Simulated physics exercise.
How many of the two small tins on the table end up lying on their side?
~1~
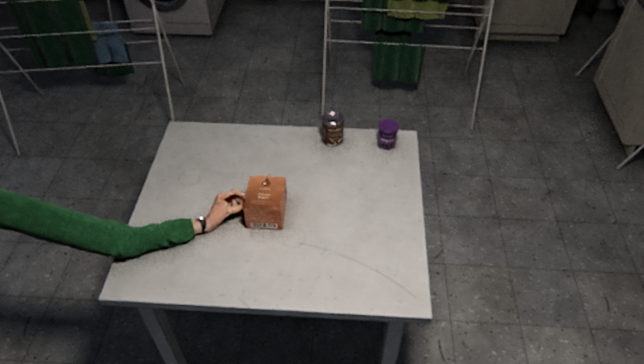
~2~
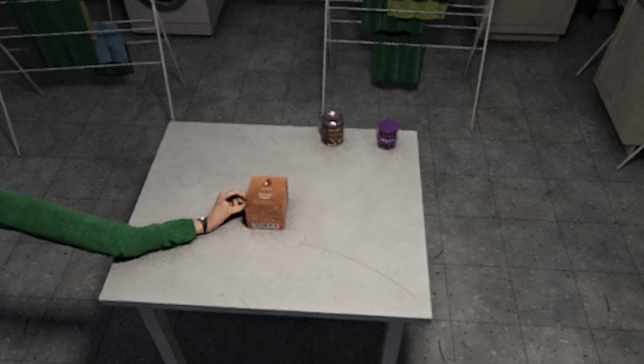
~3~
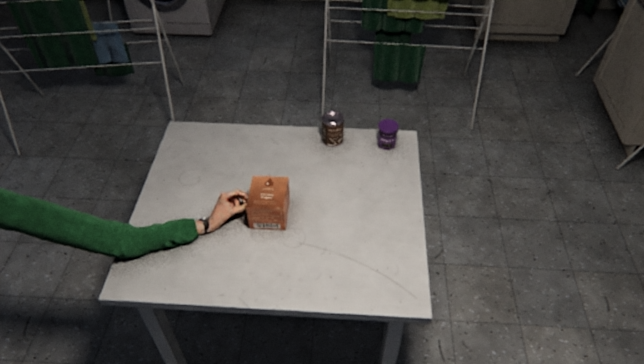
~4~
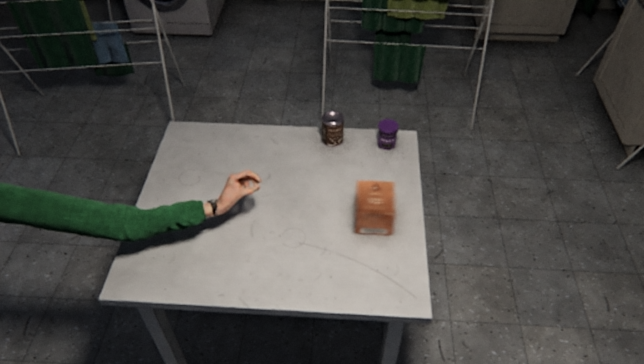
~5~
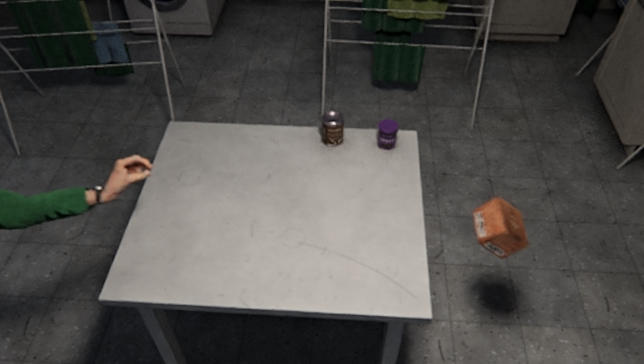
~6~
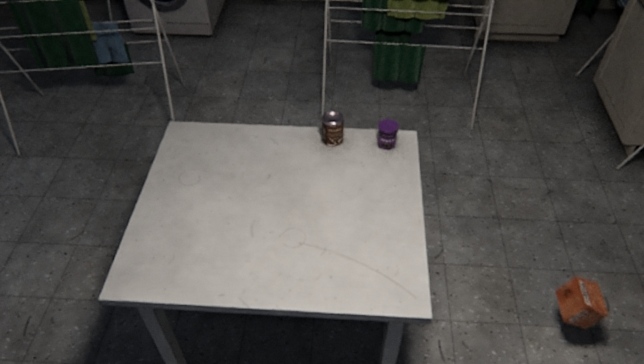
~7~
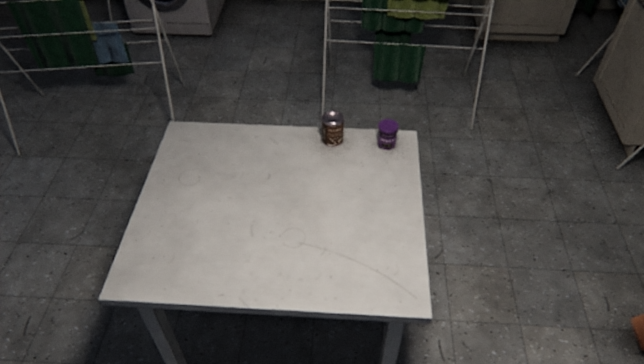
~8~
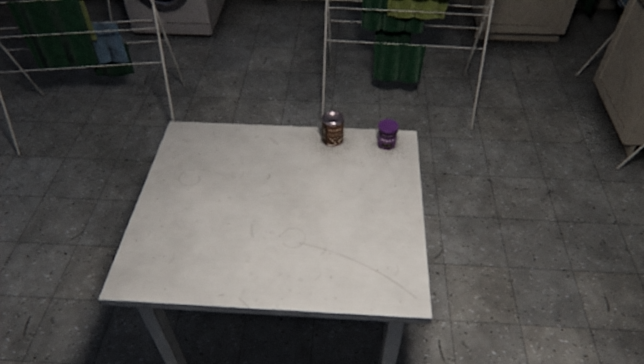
None of them do. The brown tin and the purple tin both stay upright on the table.
On a pale table, a hand shoves an orange box rightward off the edge.
